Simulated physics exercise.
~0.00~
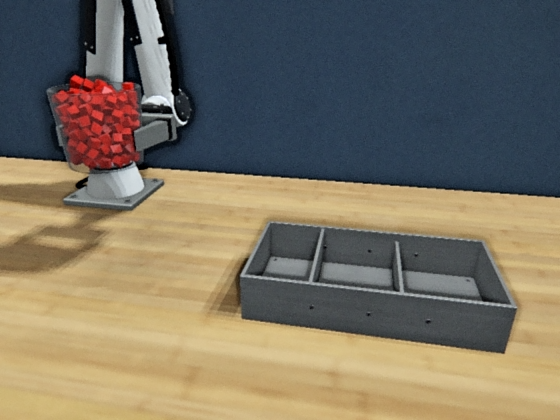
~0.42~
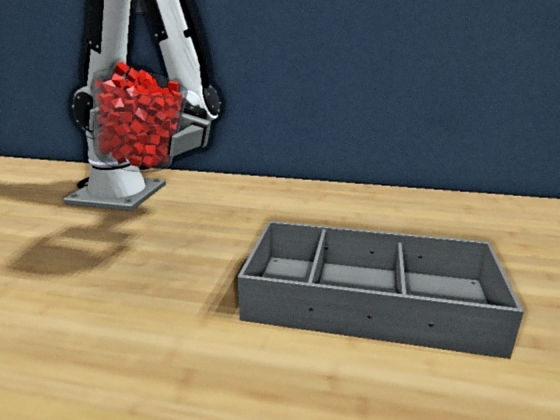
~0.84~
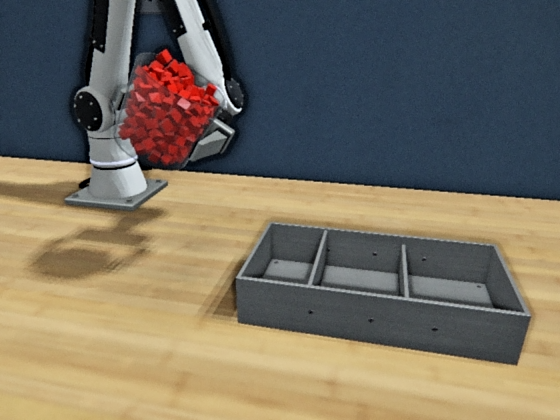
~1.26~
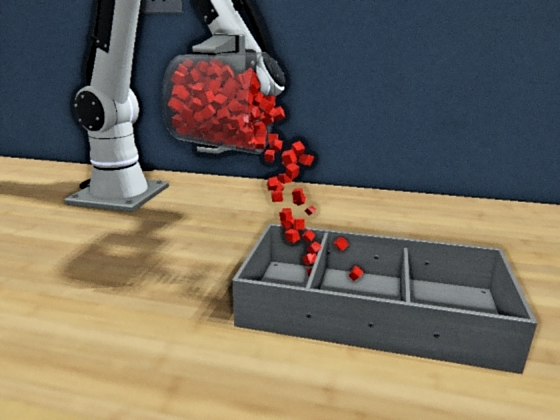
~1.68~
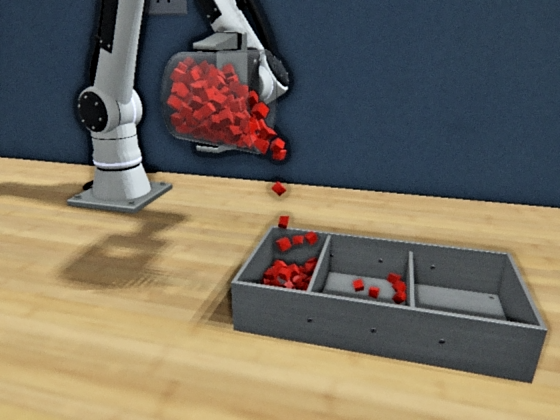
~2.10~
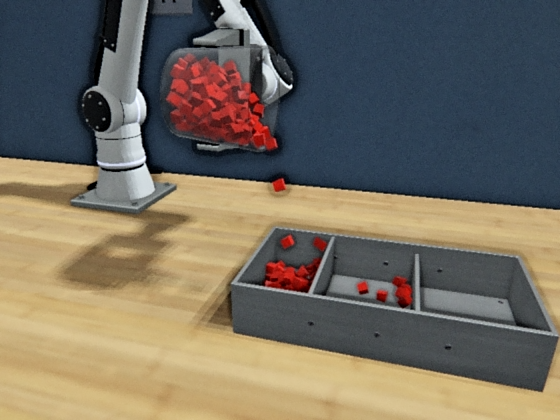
A robot arm tips a beaker of red cubes, spilling some into a divided gray box.
